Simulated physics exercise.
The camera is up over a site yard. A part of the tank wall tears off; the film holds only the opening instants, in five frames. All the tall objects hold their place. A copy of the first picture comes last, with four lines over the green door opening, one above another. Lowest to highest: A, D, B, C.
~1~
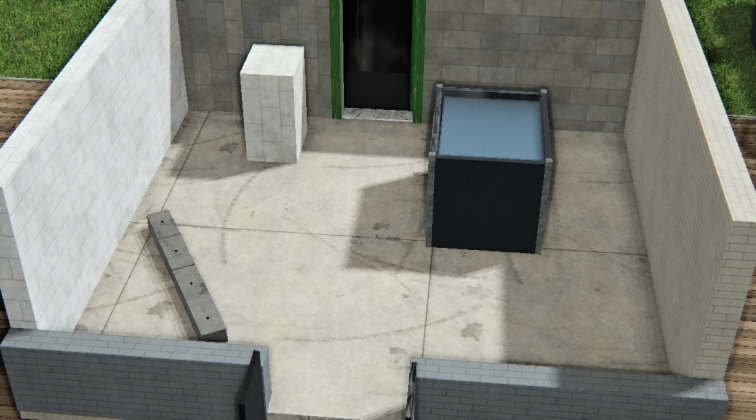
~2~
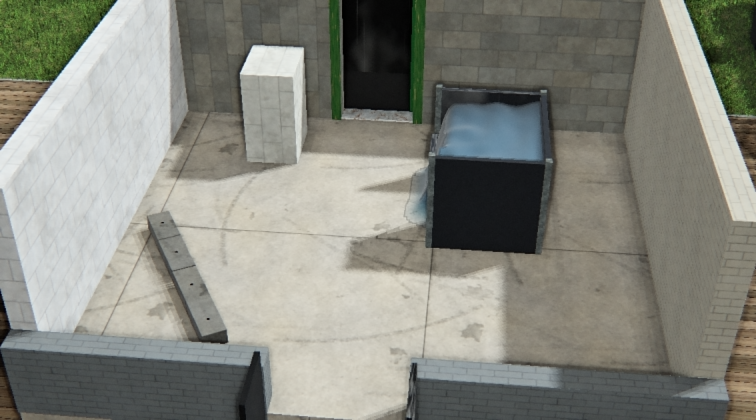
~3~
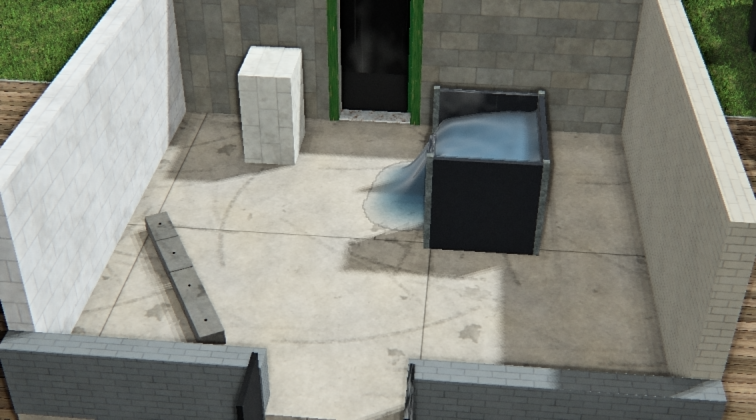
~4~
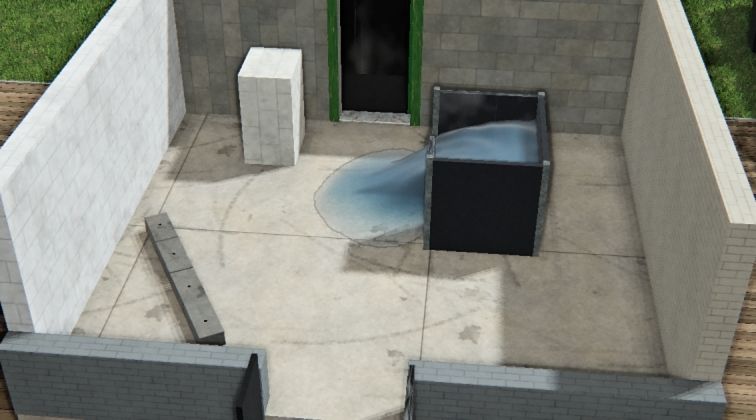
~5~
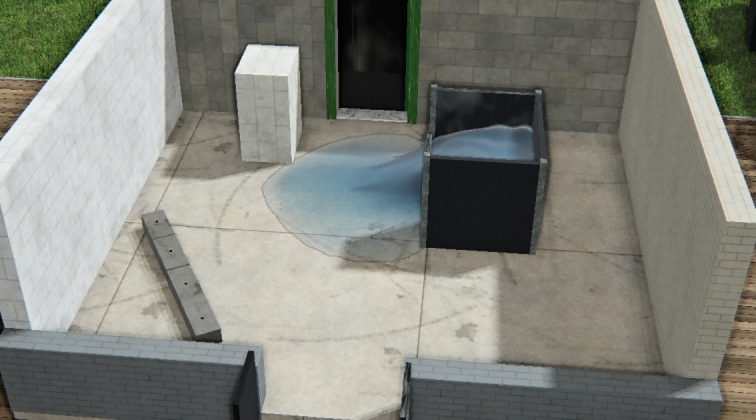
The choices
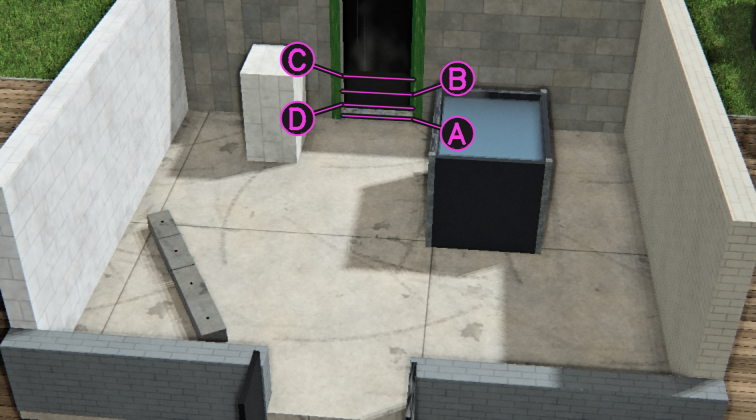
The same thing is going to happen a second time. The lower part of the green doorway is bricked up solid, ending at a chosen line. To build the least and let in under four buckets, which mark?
Choose D.
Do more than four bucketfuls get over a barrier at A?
Yes, it does.
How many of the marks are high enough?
Three of the four.
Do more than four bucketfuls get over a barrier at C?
No, that is safe.
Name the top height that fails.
A it is.
On the marked copy, A at (377, 117); B at (377, 93); C at (377, 77); D at (377, 106); from the bottom up A, D, B, C.
If A is chosen, about 15 bucketfuls get in.
If B is chosen, a splash gets over, under a bucket.
If C is chosen, nothing gets over.
If D is chosen, a bucket or two gets in.
